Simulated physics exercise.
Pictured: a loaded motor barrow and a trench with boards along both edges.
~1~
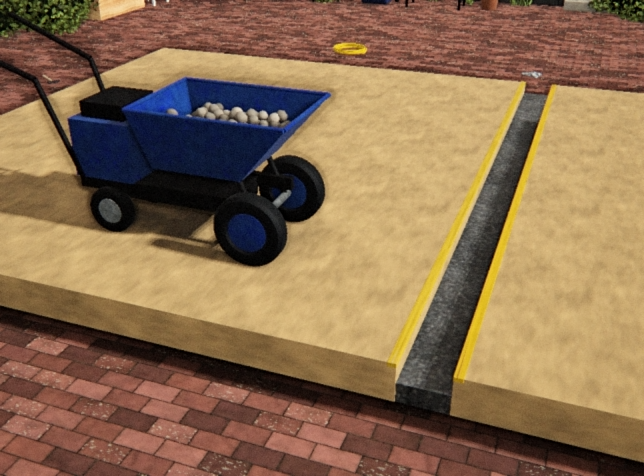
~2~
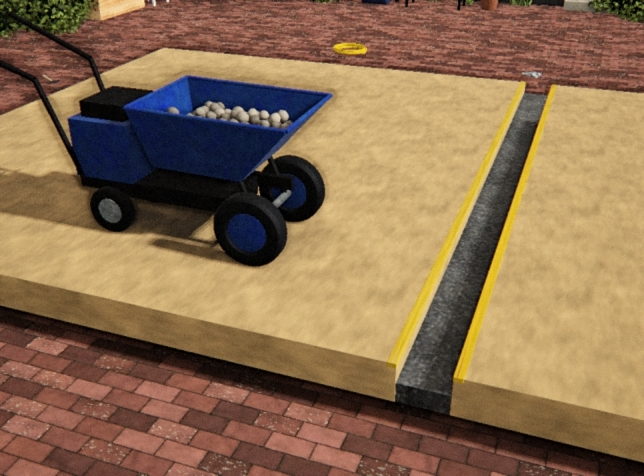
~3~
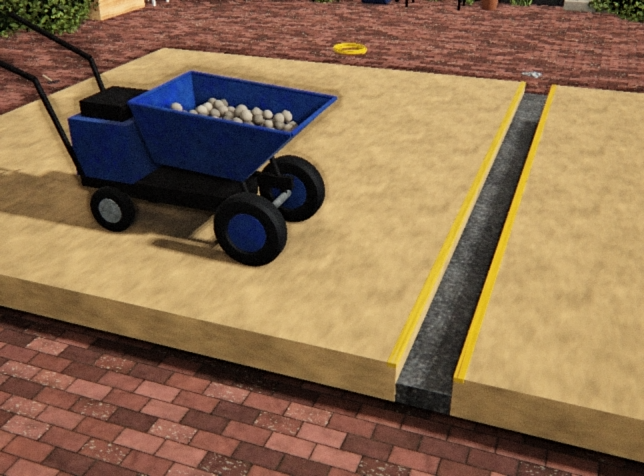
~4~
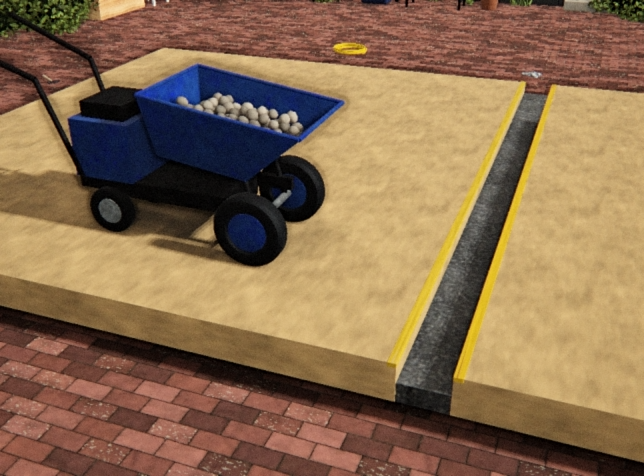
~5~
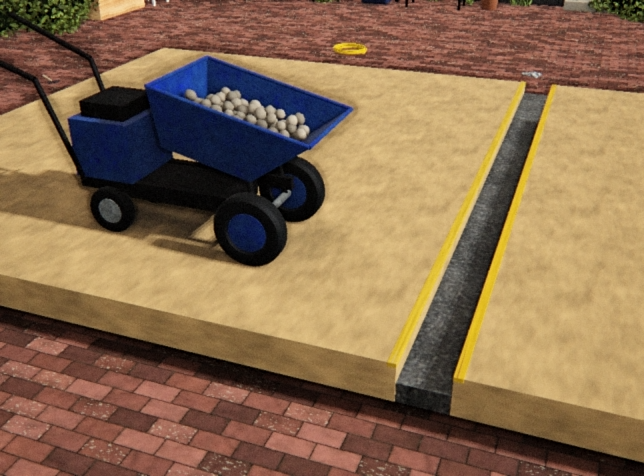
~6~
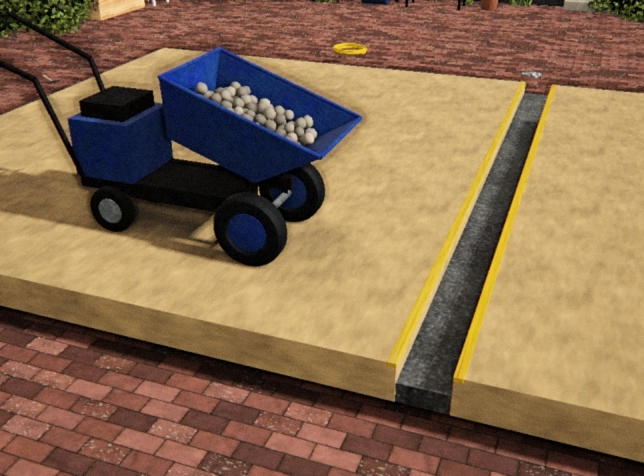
A blue motor barrow loaded with pale pebbles stood still on a sandy slab, left of a narrow, yellow-edged trench, then its skip slowly tilted forward to the right, the pebbles still inside.
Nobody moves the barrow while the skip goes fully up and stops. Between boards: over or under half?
Under half.
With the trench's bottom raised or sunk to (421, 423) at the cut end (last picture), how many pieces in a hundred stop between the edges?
Estimate: Approx. 30 in a hundred.
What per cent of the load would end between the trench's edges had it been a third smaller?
It would be around 30 per cent of the load.
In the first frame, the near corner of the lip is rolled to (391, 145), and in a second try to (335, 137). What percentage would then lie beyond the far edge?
You'd get 70 in a hundred the first time and 10 in a hundred the second.
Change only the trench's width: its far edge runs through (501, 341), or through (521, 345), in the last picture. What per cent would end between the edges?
30 %, give or take, and then 30 %.
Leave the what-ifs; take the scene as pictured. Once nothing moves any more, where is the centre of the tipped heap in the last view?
Near (428, 261).
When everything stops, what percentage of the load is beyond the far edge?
I'd say near 0 per cent, give or take.
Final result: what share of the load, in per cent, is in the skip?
Some 15 in a hundred.
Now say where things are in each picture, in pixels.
The first frame shows lip of the skip (284, 131), level; top of the load (218, 126), river pebbles; first edge of the trench (411, 322); far edge (473, 335), the trench under half as wide as the skip, and shallow for its width.
The second frame shows lip of the skip (286, 132), level; top of the load (219, 125).
The third frame shows lip of the skip (291, 135), tipped barely; top of the load (214, 114).
The fourth frame shows lip of the skip (299, 140), tipped a little; top of the load (208, 119).
The fifth frame shows lip of the skip (309, 148), tipped a little; top of the load (215, 114).
The sixth frame shows lip of the skip (320, 158), tipped clearly; top of the load (215, 100); first edge of the trench (411, 322); far edge (473, 335).
Just after the last frame, skip tipped steeply; every one in the skip.
A moment on, skip tipped right over; the larger part in the skip; roughly a quarter short of the trench; just a few falling.
Further on, skip tipped right over; roughly a quarter in the skip; roughly half short of the trench; roughly a quarter in or heaped over the trench; just a few beyond it.
When it is over, skip tipped right over; about a tenth in the skip; roughly half short of the trench; roughly a third in or heaped over the trench; just a few beyond it.
